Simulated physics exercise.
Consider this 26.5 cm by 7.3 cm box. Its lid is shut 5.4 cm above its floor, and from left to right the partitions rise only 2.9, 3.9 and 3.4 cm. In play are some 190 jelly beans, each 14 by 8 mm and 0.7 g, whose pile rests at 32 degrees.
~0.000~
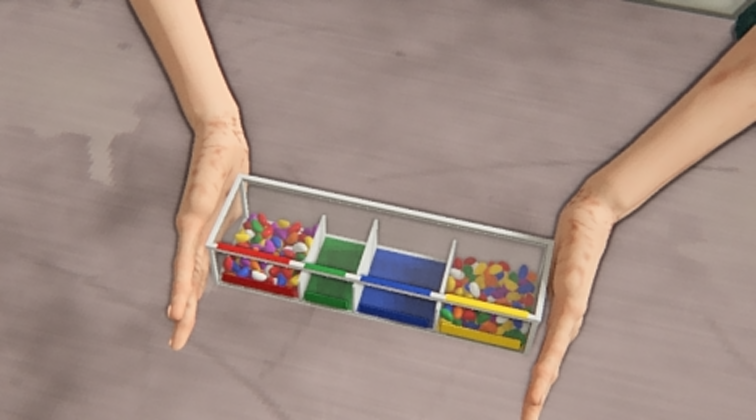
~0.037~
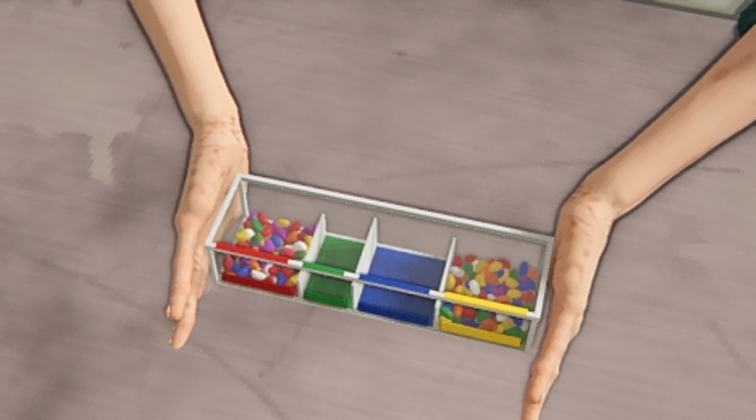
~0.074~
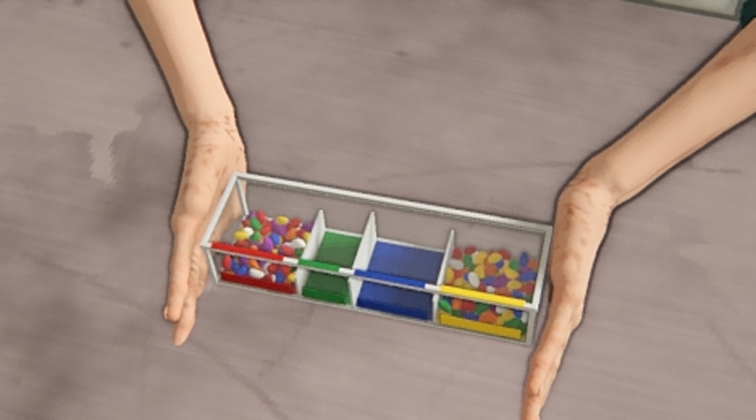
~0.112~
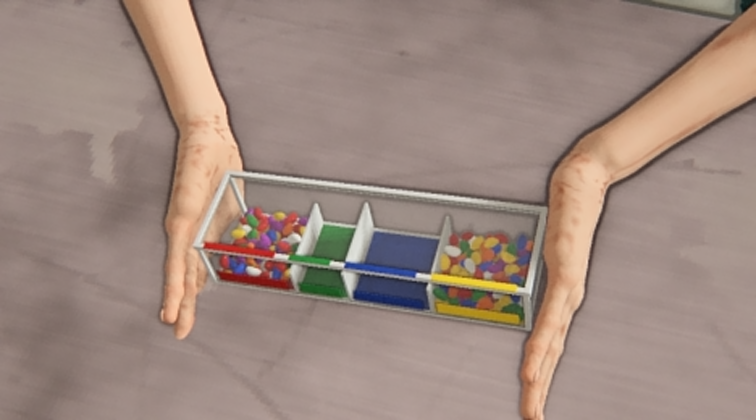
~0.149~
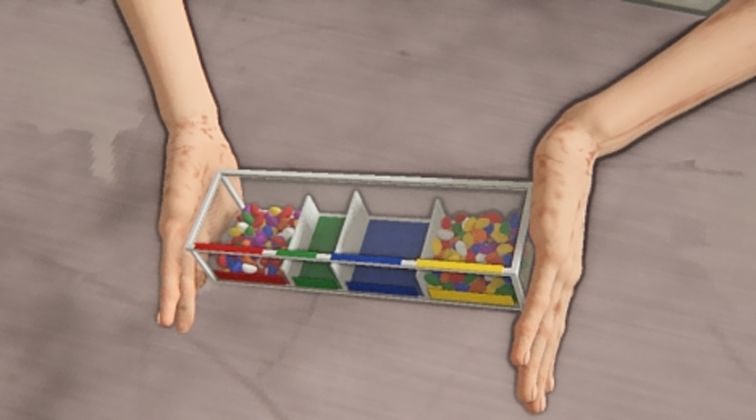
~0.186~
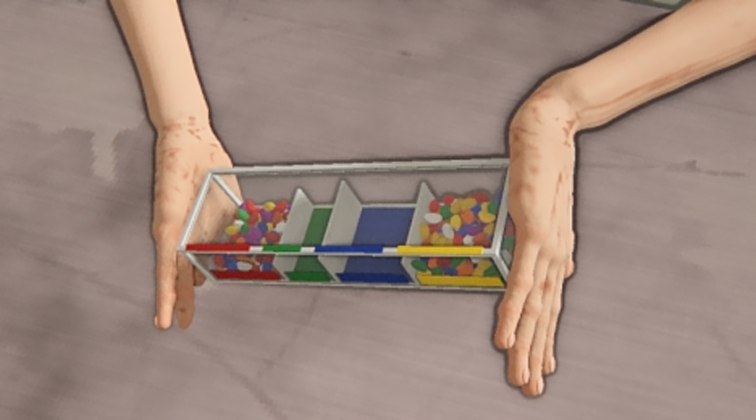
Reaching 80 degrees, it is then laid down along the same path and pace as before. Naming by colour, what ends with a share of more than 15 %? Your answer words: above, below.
Red - above; blue - above; green - below; yellow - above.
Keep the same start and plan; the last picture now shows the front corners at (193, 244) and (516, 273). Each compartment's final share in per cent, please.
Final shares, in per cent - red: 45, blue: 20, green: 0, yellow: 35.
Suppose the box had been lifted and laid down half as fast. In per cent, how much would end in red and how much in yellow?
That way red would end with 40 per cent and yellow with 35 per cent.
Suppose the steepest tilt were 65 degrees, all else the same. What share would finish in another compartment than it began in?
Some 25 per cent.
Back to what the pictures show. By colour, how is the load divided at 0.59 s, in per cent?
Shares - red: 40; blue: 10; green: 0; yellow: 50.
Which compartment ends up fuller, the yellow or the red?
More settles in the red compartment.
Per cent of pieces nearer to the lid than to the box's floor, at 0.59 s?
Something like 50 percent of the pieces.
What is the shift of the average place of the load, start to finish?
It moves around 4.0 centimetres.
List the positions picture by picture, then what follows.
The first frame shows box tilt 0 degrees, front corners at (212, 244) and (535, 317); red 40 %, yellow 60 %.
The second frame shows box tilt 1 degrees, front corners at (210, 244) and (535, 315).
The third frame shows box tilt 4 degrees, front corners at (206, 244) and (532, 306), lowest corner left front.
The fourth frame shows box tilt 10 degrees, front corners at (199, 245) and (525, 290), lowest corner left front.
The fifth frame shows box tilt 17 degrees, front corners at (191, 246) and (512, 270), lowest corner left front.
The sixth frame shows box tilt 24 degrees, front corners at (183, 247) and (492, 251), lowest corner left front; red 40 %, yellow 60 %. Its pace works out near 190 degrees a second.
Then, at 0.59 s, tilt 78 degrees; red 40 %, blue 10 %, yellow 50 %.
Then, at 0.86 s, tilt 30 degrees; red 45 %, blue 20 %, green 5 %, yellow 35 %.
Then, at 1.23 s, tilt 0 degrees; red 45 %, blue 20 %, green 5 %, yellow 30 %.
At rest (1.6 s), red 45 %, blue 20 %, green 5 %, yellow 30 %.
